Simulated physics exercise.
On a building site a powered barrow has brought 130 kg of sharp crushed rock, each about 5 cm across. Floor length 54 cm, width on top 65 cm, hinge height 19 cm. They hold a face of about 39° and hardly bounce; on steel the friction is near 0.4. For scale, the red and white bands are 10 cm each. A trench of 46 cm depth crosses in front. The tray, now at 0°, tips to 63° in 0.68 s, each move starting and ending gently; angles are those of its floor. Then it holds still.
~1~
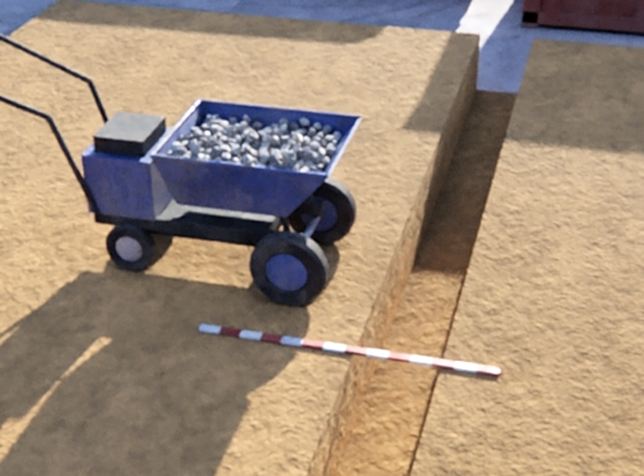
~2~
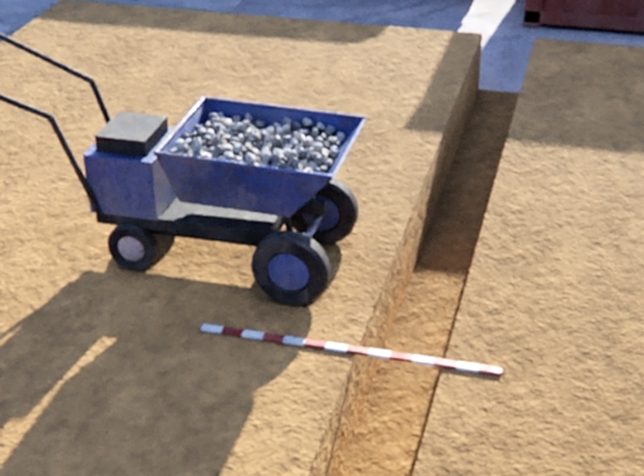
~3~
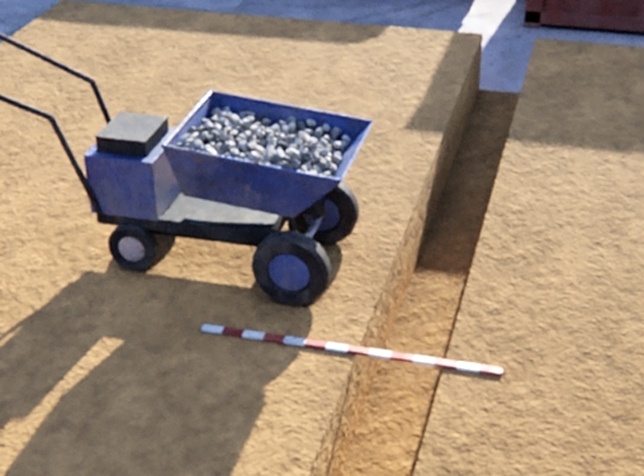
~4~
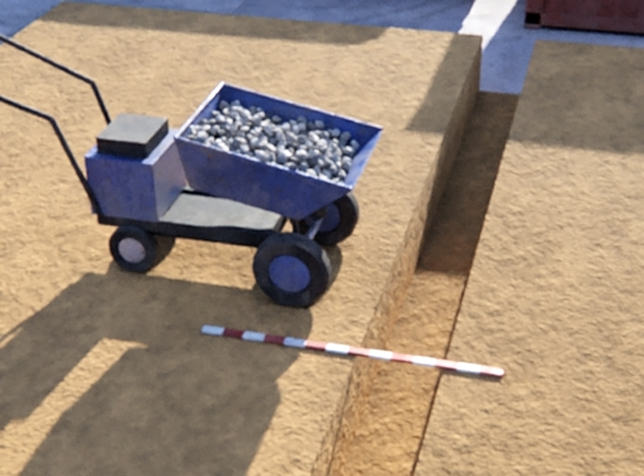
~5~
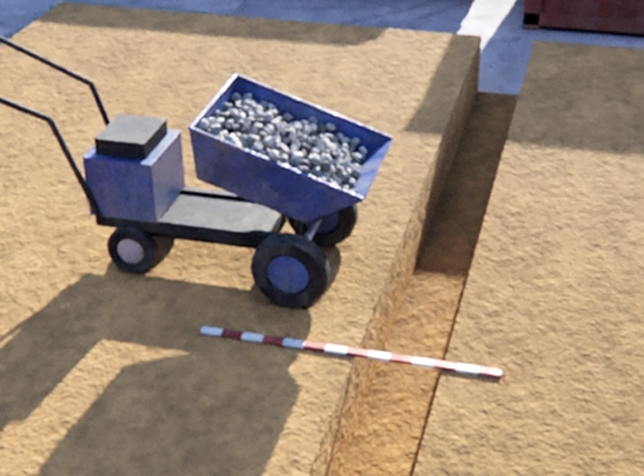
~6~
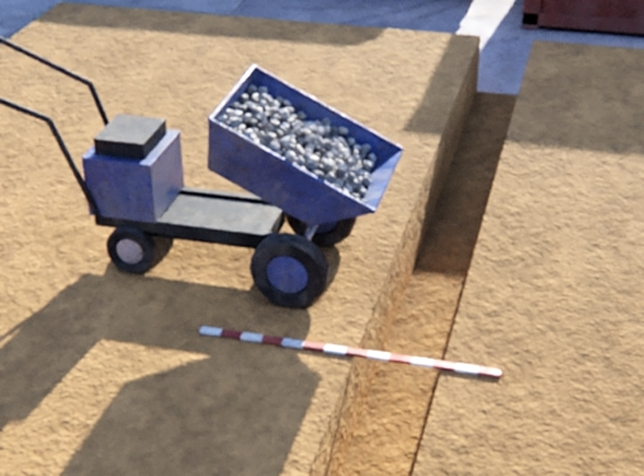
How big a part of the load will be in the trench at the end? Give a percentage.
Some 39 per cent of it.
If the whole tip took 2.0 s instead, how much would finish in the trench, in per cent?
It would be near 55 per cent.
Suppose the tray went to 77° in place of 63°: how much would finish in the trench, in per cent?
In that case some 65 per cent.
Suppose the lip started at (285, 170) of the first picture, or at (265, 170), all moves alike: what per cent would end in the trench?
About 60 and 60 per cent.
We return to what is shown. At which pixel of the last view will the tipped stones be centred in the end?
Around (451, 353).
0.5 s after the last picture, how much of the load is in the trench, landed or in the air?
Some 10 per cent.
Then, 0.2 s after the last picture the floor is at 53°, 100 % in the tray; the foremost stones are at (396, 221).
Then, 0.5 s after the last picture the floor is at 63°, 87 % in the tray, 11 % in the trench, 1 % past the trench; the foremost stones are at (463, 304).
Then, 0.8 s after the last picture the floor is at 63°, 50 % in the tray, 24 % in the trench, 26 % past the trench; the foremost stones are at (572, 298).
Then, 2.8 s after the last picture the floor is at 63°, 35 % in the tray, 39 % in the trench, 26 % past the trench; the foremost stones are at (636, 286).
